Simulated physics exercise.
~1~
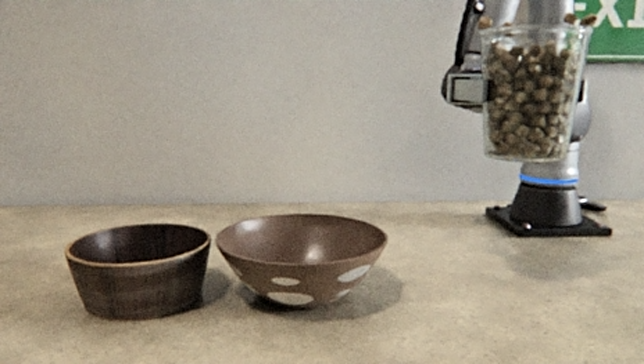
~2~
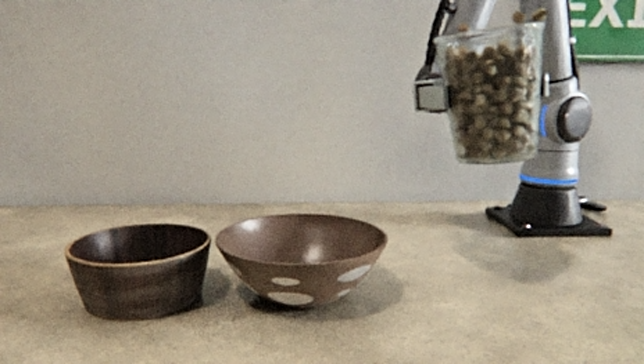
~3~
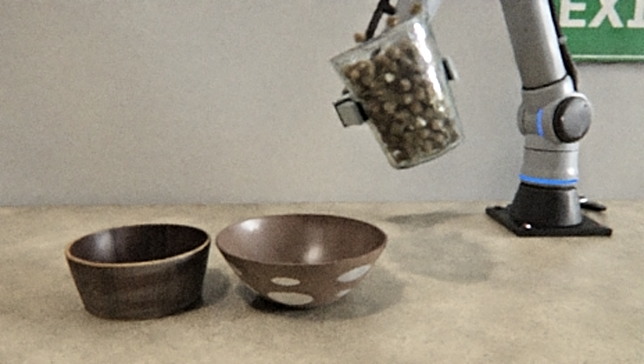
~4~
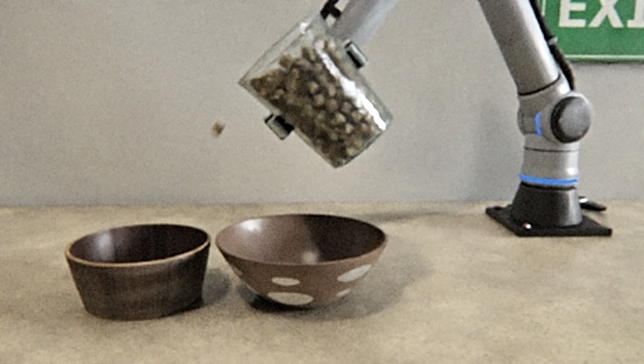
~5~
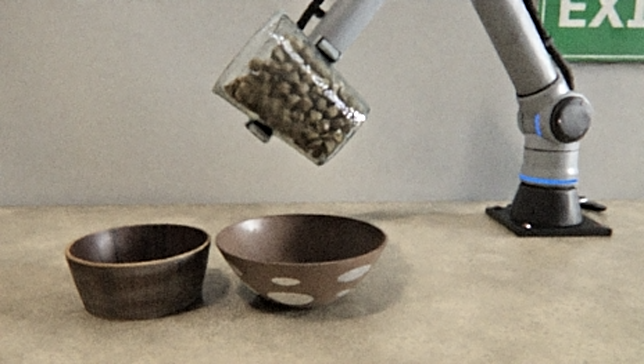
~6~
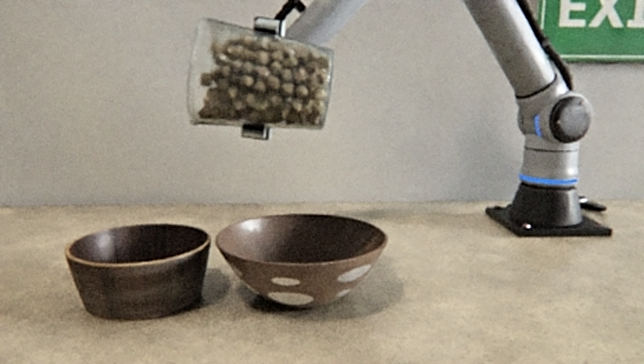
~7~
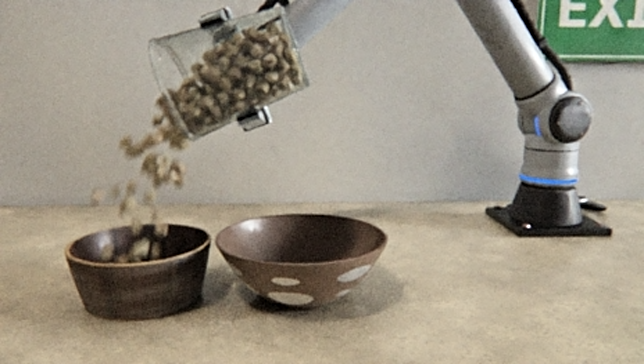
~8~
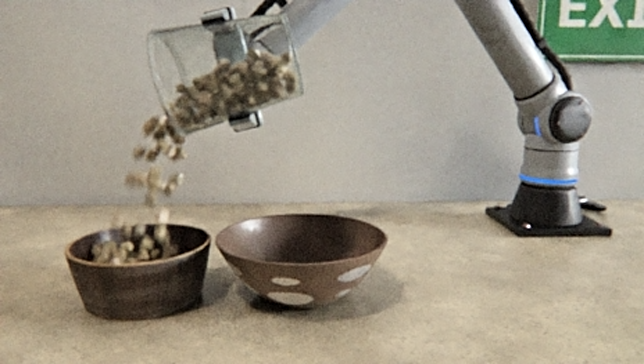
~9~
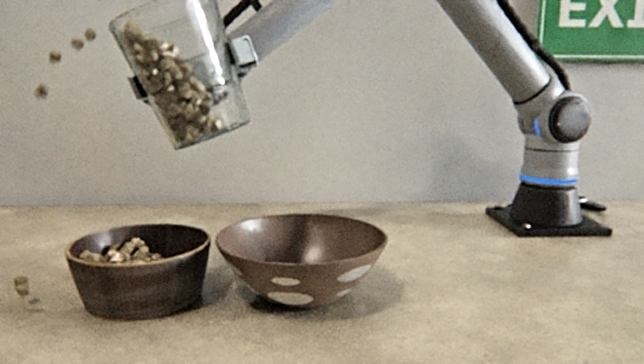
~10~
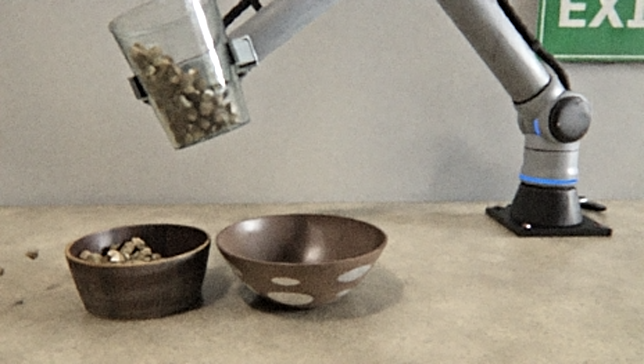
Robot arm carrying a clear beaker of pebbles left, pouring some into the left bowl, spilling a few, keeping many inside.
